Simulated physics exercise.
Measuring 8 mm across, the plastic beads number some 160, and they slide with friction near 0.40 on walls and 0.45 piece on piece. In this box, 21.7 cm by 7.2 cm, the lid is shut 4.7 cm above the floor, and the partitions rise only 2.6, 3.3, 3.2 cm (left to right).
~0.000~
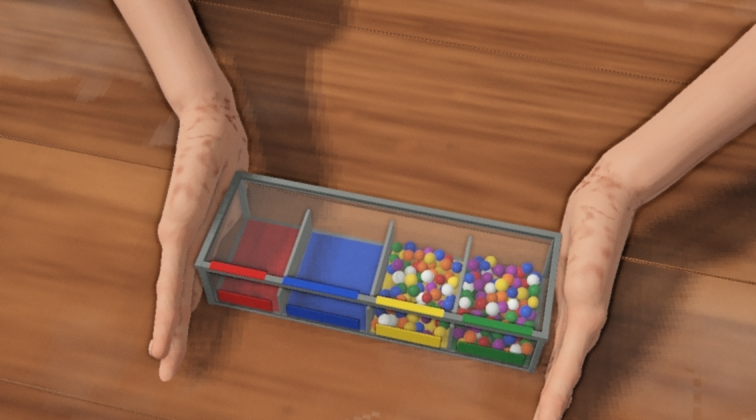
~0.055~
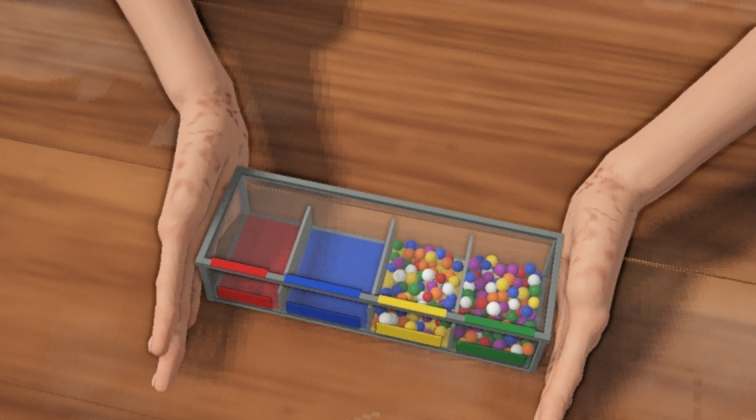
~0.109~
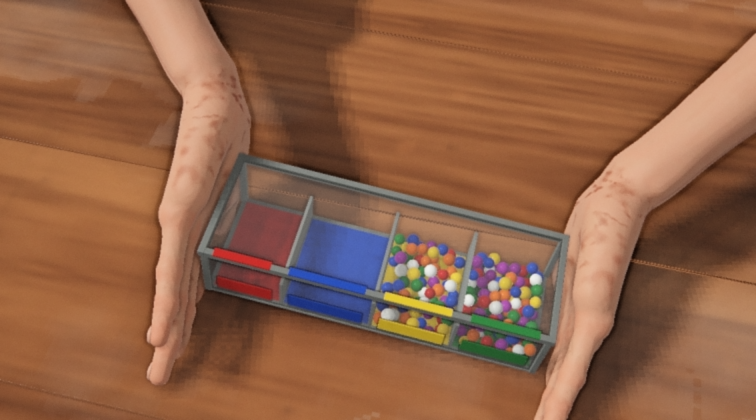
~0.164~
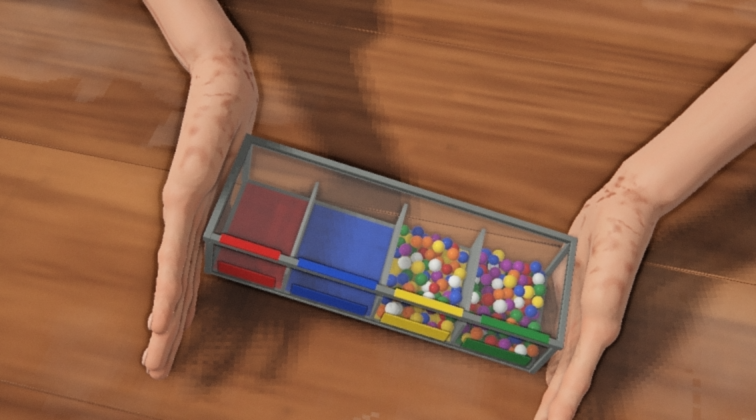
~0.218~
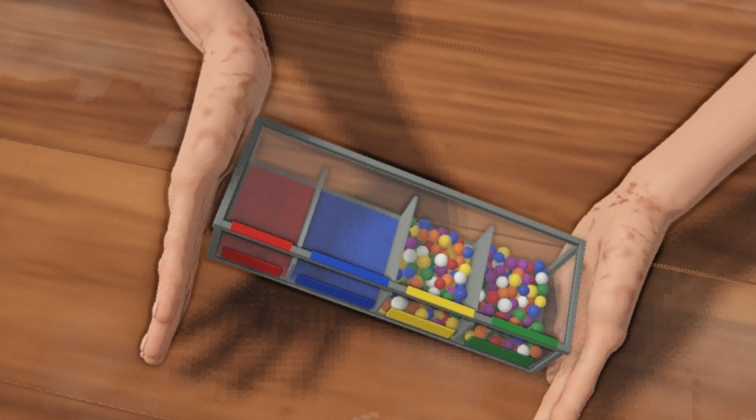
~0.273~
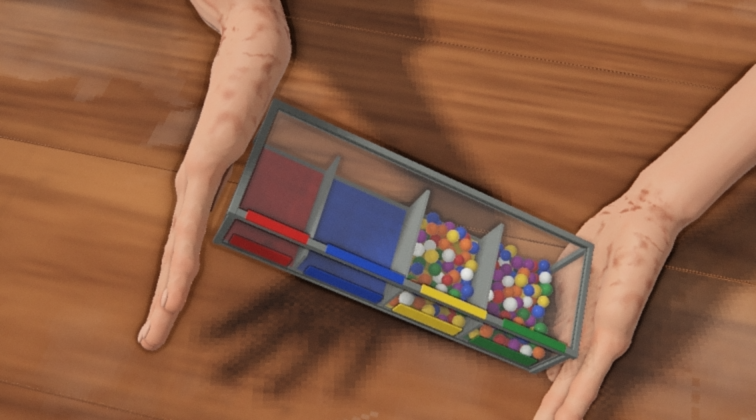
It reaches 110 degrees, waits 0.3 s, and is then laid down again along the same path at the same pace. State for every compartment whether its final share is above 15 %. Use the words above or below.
Red: Below; blue: Below; green: Above; yellow: Above.
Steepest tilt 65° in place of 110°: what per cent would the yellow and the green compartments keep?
Yellow: 40; green: 60 (per cent).
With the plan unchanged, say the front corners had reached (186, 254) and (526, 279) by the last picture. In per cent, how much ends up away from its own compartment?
That would be some 35 in a hundred.
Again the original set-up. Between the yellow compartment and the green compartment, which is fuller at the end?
Answer: Green.
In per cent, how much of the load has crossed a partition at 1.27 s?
Near 15 in a hundred.
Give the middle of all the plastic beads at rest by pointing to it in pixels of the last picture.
My guess is close to (495, 315).
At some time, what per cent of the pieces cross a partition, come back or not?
Around 20 percent.
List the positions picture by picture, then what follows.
Box tilt 0 degrees, front corners at (204, 263) and (542, 334); green 60 %, yellow 40 %, in the first frame.
Box tilt 1 degrees, front corners at (204, 260) and (544, 335), in the second frame.
Box tilt 6 degrees, front corners at (206, 249) and (549, 338), lowest corner right front, in the third frame.
Box tilt 12 degrees, front corners at (212, 235) and (557, 342), lowest corner right front, in the fourth frame.
Box tilt 18 degrees, front corners at (222, 222) and (564, 346), lowest corner right front, in the fifth frame.
Box tilt 24 degrees, front corners at (237, 210) and (571, 351), lowest corner right front; green 60 %, yellow 40 %. Its pace works out near 115 degrees a second, in the sixth frame.
After 1.27 s, tilt 110 degrees; green 70 %, yellow 30 %.
Then, at 1.93 s, tilt 56 degrees; green 75 %, yellow 25 %.
Then, at 2.64 s, tilt 0 degrees; green 80 %, yellow 20 %.
At rest (3.2 s), red 0 %, blue 0 %, green 80 %, yellow 20 %.
